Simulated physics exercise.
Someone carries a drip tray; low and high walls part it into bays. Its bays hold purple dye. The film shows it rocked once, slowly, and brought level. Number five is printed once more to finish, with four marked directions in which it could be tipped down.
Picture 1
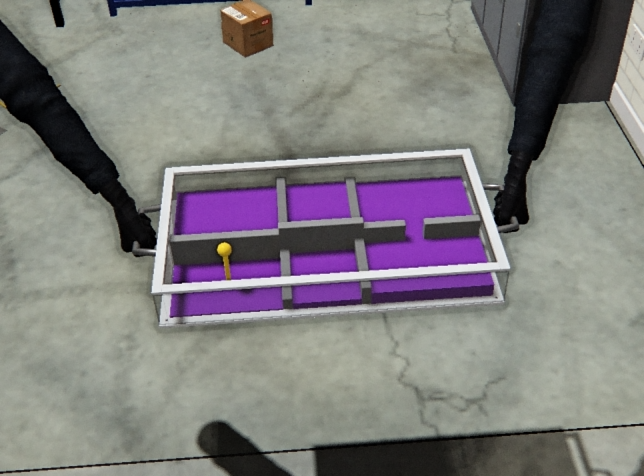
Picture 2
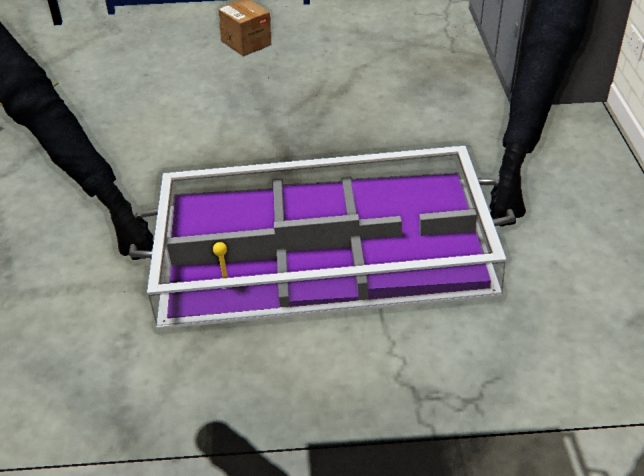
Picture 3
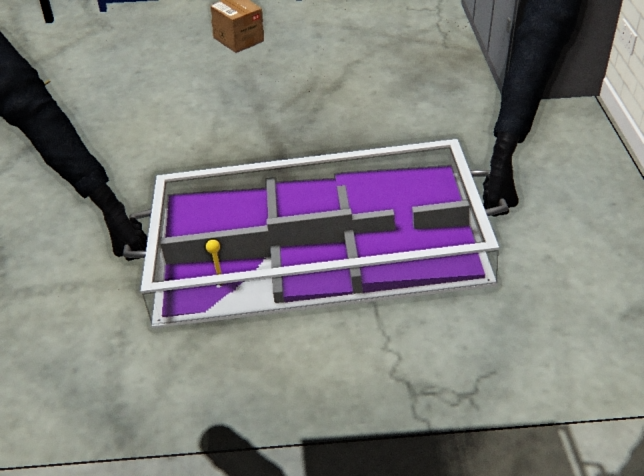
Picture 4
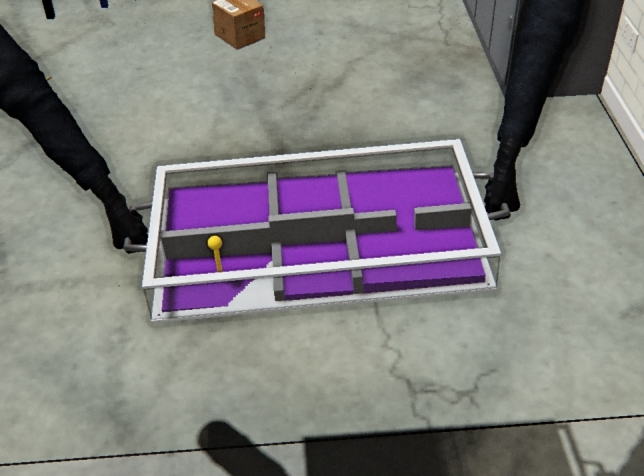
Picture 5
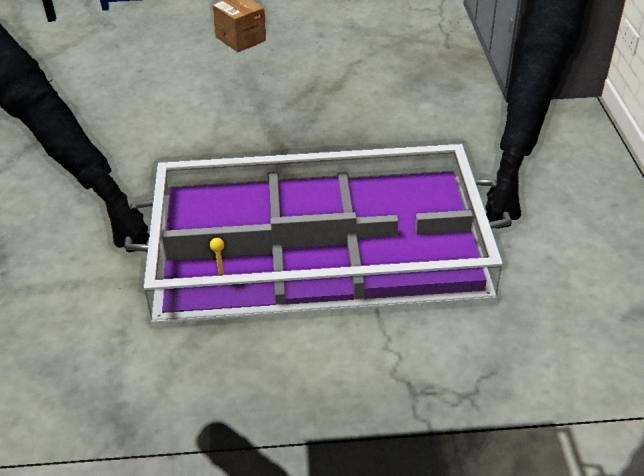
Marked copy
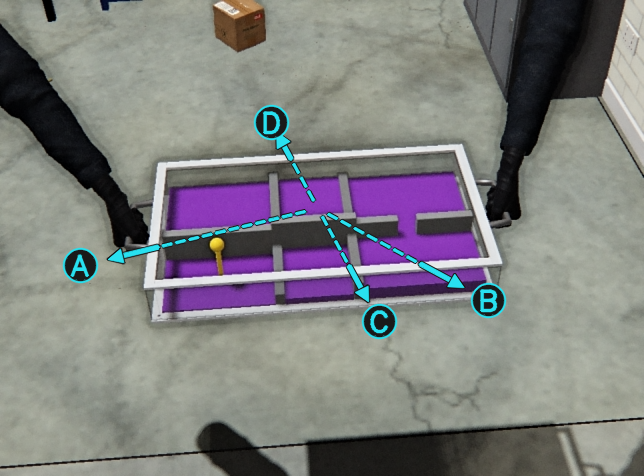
The clip opens on two dark-sleeved arms holding a level, white-rimmed tray of purple liquid, with a yellow peg at left. They tip it slightly toward the back left, liquid crosses the wall between the back middle and right bays, and a pale front-left patch shows, then is covered as they level it.
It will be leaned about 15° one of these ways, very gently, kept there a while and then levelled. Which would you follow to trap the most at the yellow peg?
Go for A.
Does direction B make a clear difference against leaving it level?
No, hardly at all.
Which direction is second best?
C it is.
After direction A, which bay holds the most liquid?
It is the back left one.
In cyan, A ends at (113, 257); B ends at (459, 284); C ends at (366, 297); D ends at (279, 137).
Choosing A, about 20 % of the liquid ends in the peg's bay; nothing spills.
Choosing B, about 2 % of the liquid ends in the peg's bay; nothing spills.
Choosing C, about 11 % of the liquid ends in the peg's bay; nothing spills.
Choosing D, about 4 % of the liquid ends in the peg's bay; nothing spills.
